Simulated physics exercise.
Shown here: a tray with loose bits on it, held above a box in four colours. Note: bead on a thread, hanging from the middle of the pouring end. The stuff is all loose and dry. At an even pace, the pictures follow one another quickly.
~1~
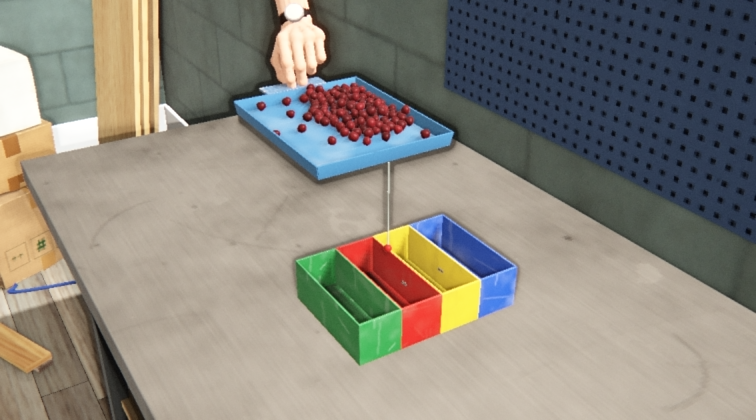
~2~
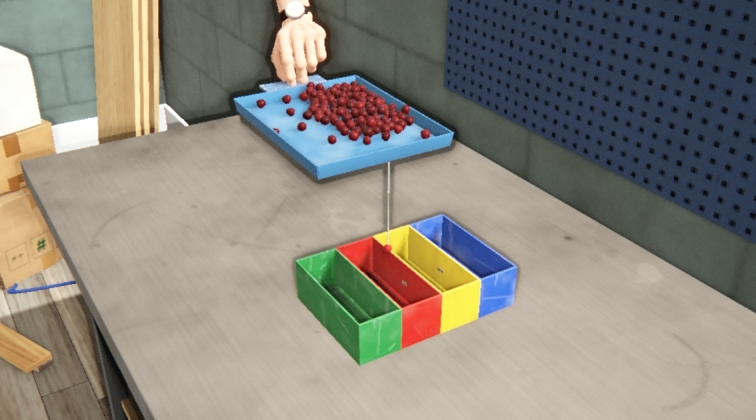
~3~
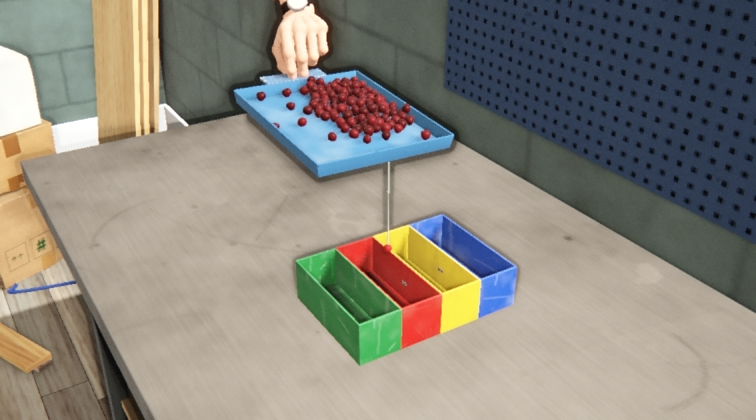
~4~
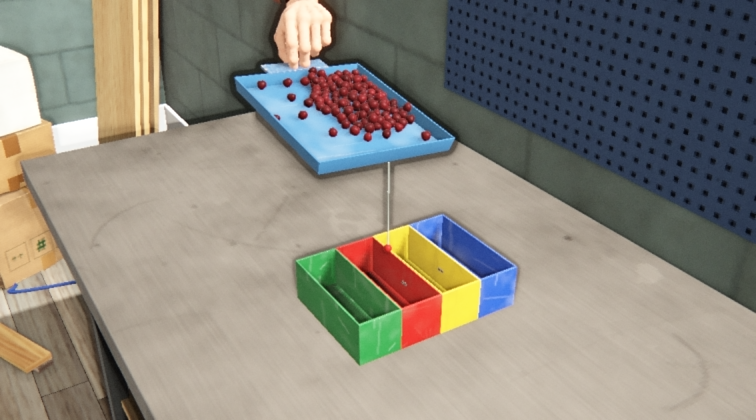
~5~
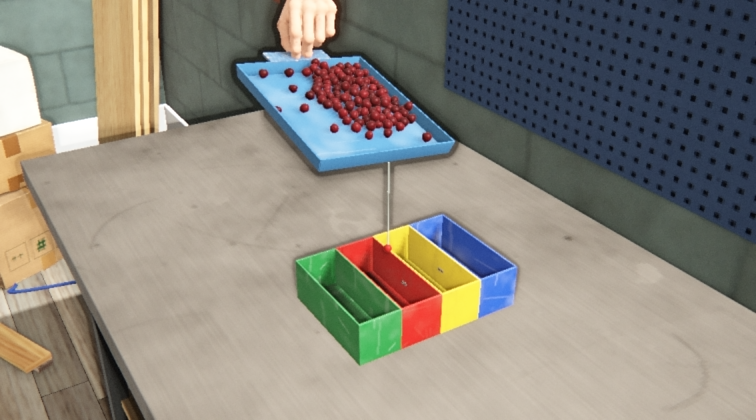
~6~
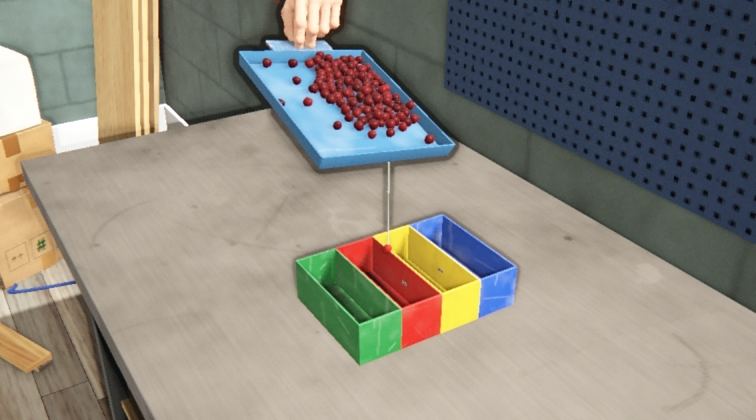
On a worktop beside a dark blue pegboard, a hand holds a blue tray of small dark red balls above an open box with green, red, yellow and blue cells. The tray starts out level, then the hand gradually raises its back edge, tilting it toward the front right corner.
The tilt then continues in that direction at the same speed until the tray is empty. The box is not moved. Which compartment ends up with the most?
The blue one.
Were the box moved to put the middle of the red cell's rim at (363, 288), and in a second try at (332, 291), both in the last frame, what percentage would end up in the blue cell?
First try: Roughly 30 per cent; second try: Roughly 10 per cent.
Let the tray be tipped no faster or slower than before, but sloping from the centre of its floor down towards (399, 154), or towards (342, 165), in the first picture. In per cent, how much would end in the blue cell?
In order: About 30, then 0 percent.
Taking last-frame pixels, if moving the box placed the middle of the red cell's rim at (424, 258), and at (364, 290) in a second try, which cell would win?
With the first placing it's the yellow one, with the second it's that blue cell.
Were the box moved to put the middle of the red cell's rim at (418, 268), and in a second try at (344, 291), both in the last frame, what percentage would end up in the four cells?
90 per cent, then 20 per cent.
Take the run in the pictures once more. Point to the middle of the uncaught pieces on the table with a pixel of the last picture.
Around (530, 274).
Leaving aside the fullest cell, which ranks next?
The yellow one.
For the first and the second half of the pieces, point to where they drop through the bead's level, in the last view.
The opening half passes (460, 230), the closing half (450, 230).
Soon, tray tipped steeply; most on the tray; a small part in the blue cell; a stray few in the yellow cell; a small part falling or outside the box.
A while on, tray tipped past a quarter turn; most on the tray; a small part in the blue cell; a stray few in the yellow cell; a stray few in the red cell; a small part falling or outside the box.
Towards the end, tray tipped past a quarter turn; about half in the blue cell; about a quarter in the yellow cell; a stray few in the red cell; about a quarter falling or outside the box.
Finally, tray tipped past a quarter turn; about half in the blue cell; about a quarter in the yellow cell; a stray few in the red cell; none in the green cell; about a quarter outside the box.
